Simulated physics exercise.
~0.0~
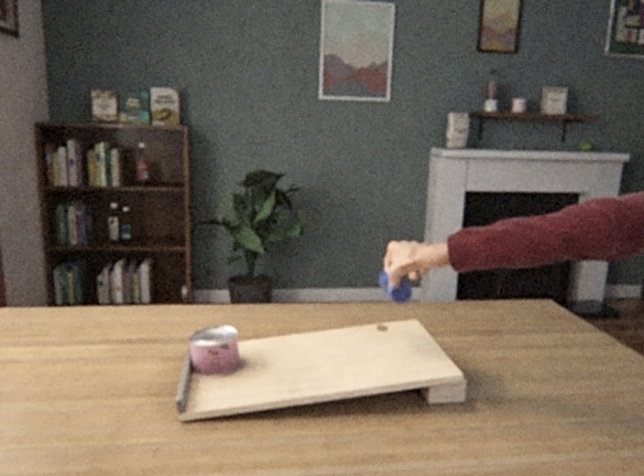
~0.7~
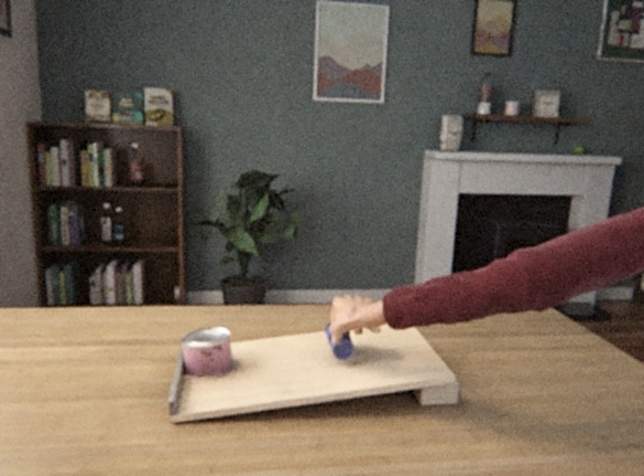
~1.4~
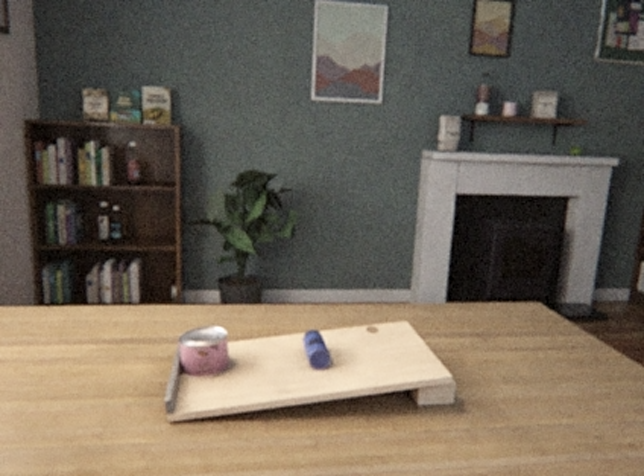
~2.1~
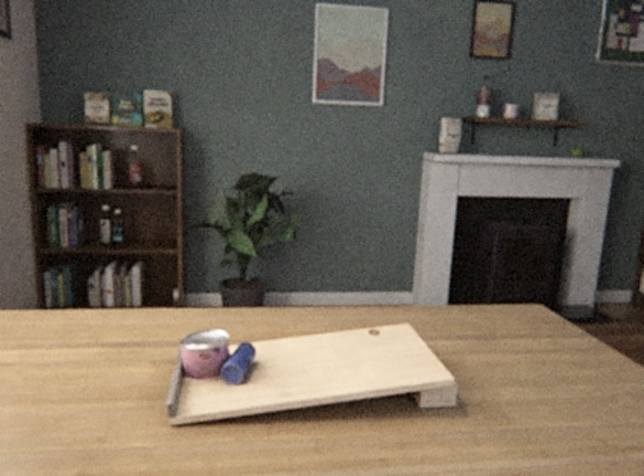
Blue cylinder placed on its side on a sloping board by a hand, then rolling down left to rest against a pink tub.
